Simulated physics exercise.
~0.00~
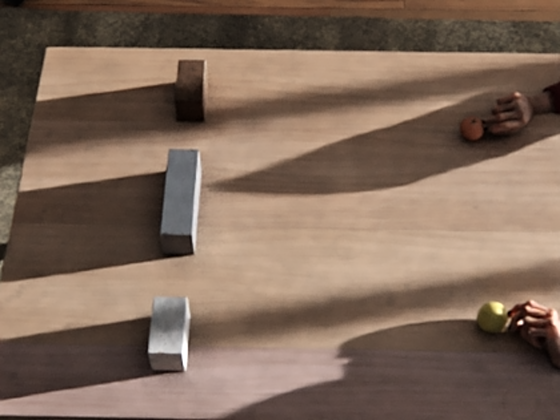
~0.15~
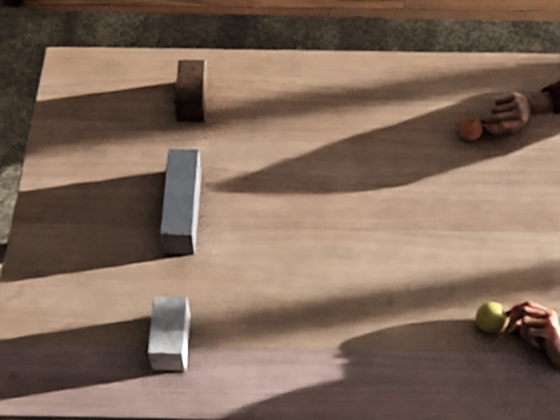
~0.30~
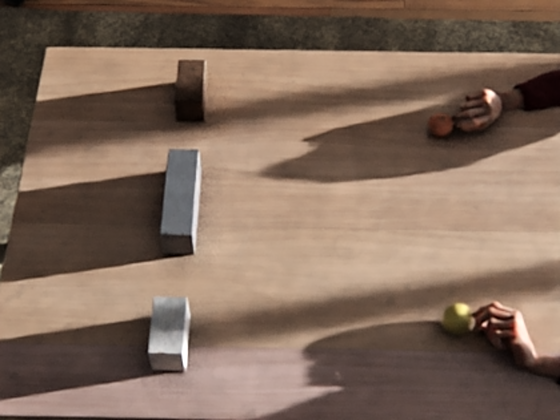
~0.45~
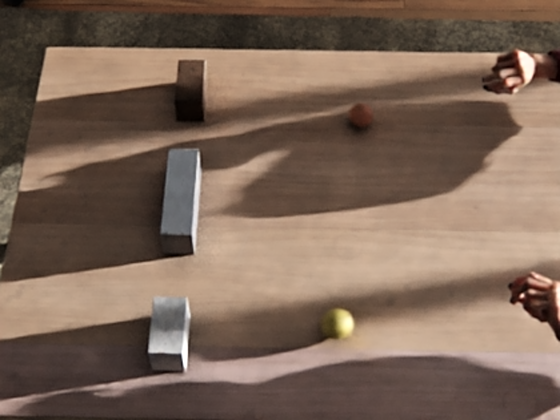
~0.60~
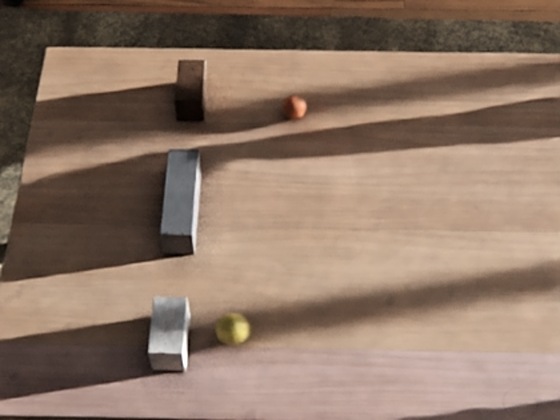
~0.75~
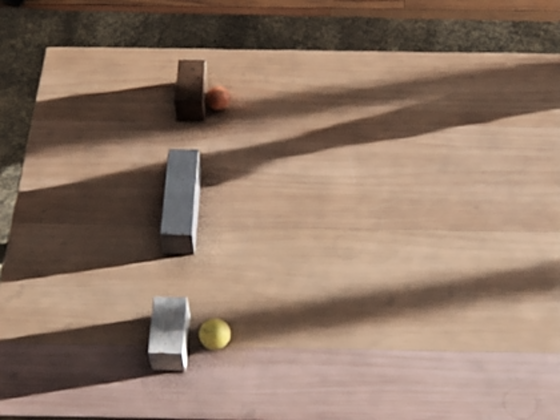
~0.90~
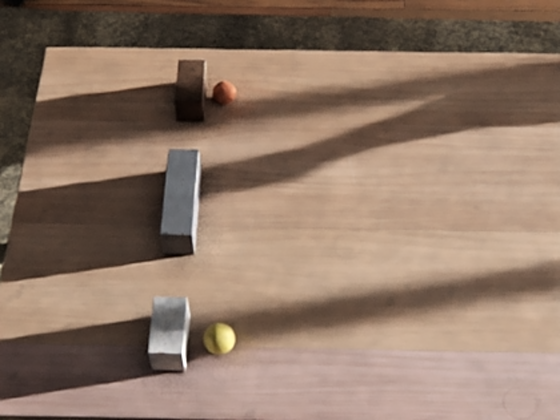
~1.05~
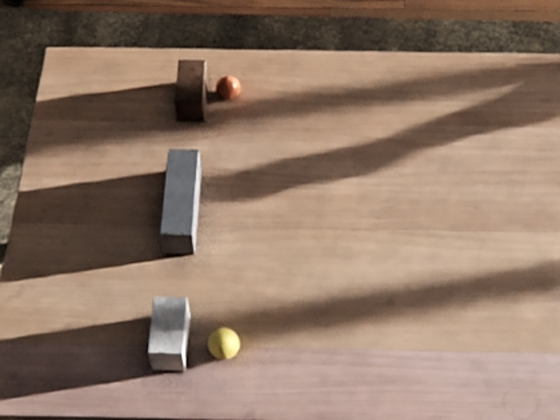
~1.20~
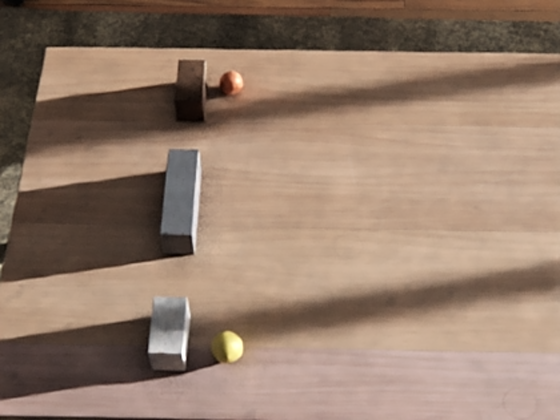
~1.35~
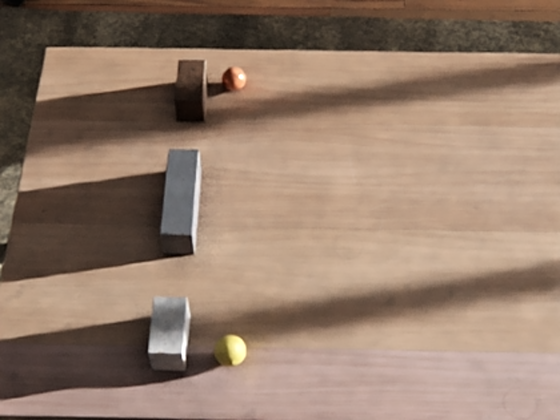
Two hands rolled a small orange tomato and a yellow lemon leftward across a wooden table toward three upright blocks, then drew away; the tomato hit the brown block, the lemon hit the white one, and both bounced back slightly, ending just right of them.
